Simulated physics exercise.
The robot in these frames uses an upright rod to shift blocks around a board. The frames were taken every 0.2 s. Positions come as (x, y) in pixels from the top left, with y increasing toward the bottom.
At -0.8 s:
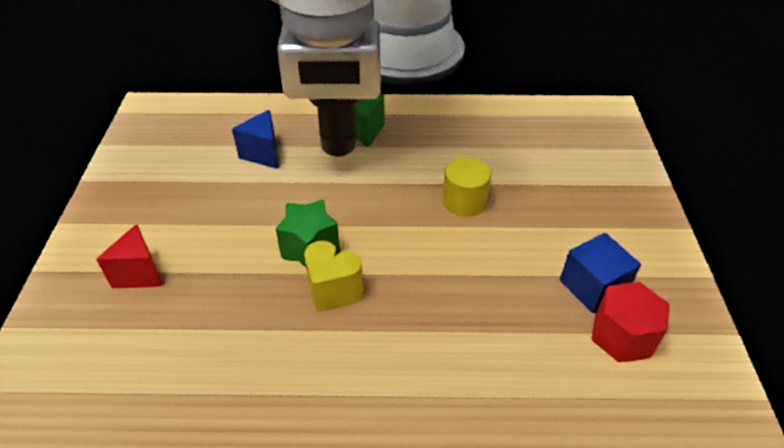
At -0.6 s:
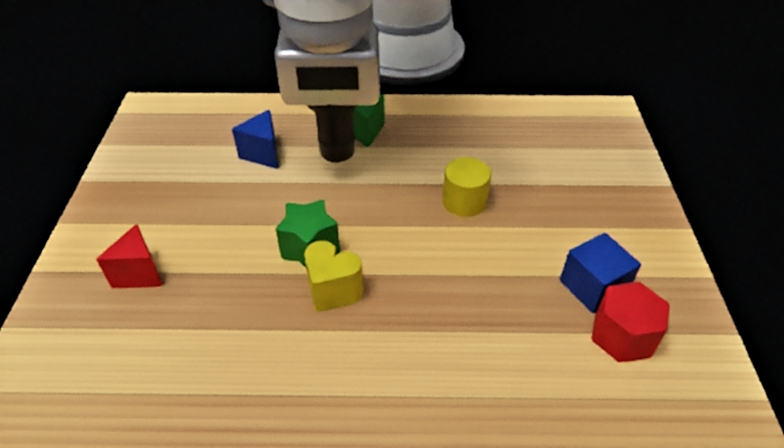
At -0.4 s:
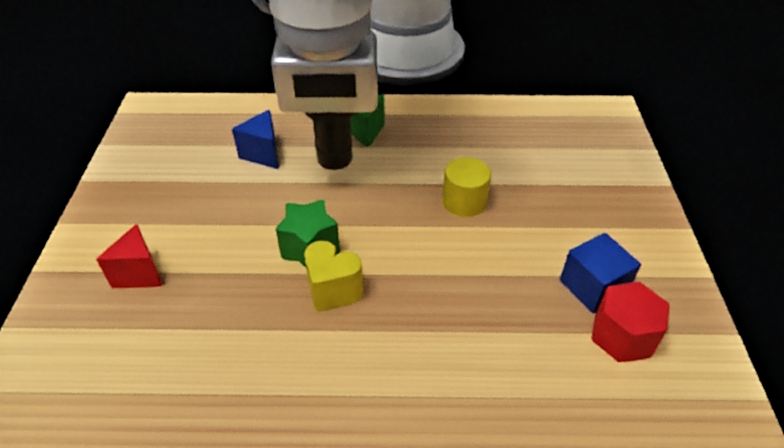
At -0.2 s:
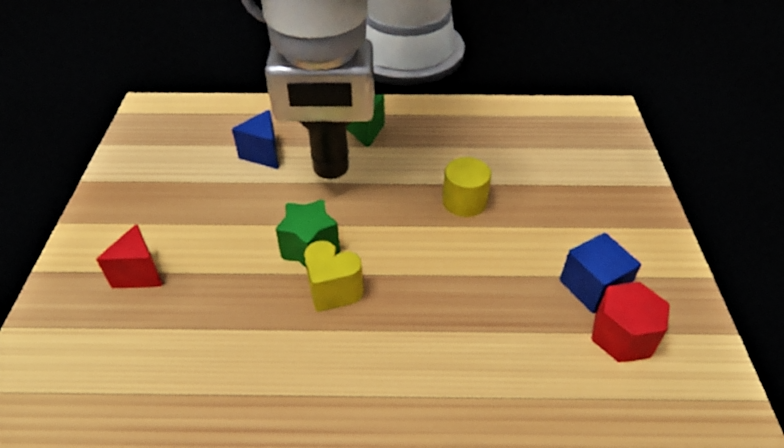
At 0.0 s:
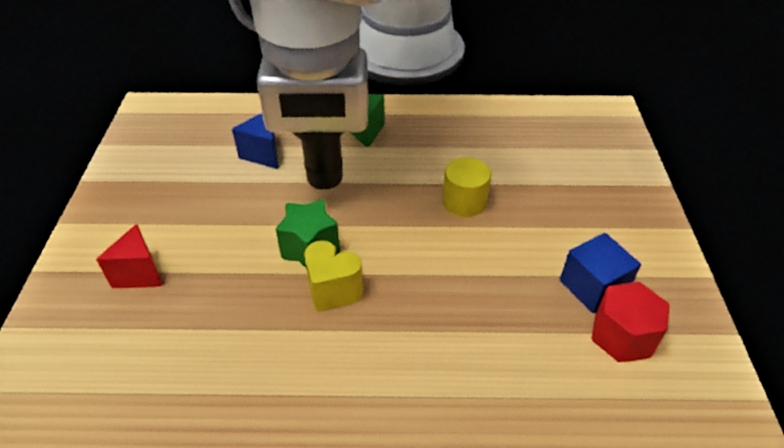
On a wooden board scattered with colored blocks, a robot's upright dark rod moved slowly toward the viewer and slightly left, drawing nearer to the green star, while all the blocks stayed still.
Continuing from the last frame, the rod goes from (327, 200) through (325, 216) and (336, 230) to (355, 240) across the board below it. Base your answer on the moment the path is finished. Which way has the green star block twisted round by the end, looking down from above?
Bird's-eye view: Clockwise.
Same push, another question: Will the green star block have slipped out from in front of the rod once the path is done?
My answer is yes.
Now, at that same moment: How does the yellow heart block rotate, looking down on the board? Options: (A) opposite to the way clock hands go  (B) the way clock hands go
The one that fits is A, opposite to the way clock hands go.
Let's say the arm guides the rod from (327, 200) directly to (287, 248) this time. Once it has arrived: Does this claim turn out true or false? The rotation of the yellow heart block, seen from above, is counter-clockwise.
The claim holds.
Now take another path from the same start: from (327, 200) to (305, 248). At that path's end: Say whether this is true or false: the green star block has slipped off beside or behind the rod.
This is false.
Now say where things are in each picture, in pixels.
The first frame shows rod tip (339, 147); block tops, blue three-sided block (258, 125); green star block (306, 218); yellow heart block (330, 261).
The second frame shows rod (337, 153); blocks unchanged.
The third frame shows rod (335, 160); blocks unchanged.
The fourth frame shows rod (331, 168); blocks unchanged.
The fifth frame shows rod (325, 179); blue three-sided block (258, 125); green star block (306, 218); yellow heart block (330, 261).
The first path, step by step. Halfway along, rod (326, 203); green star block (307, 225), turned 20° clockwise.
At the end, rod (354, 218); blue three-sided block in place; green star block (315, 229), turned 55° clockwise; yellow heart block (327, 268), turned 20° anticlockwise.
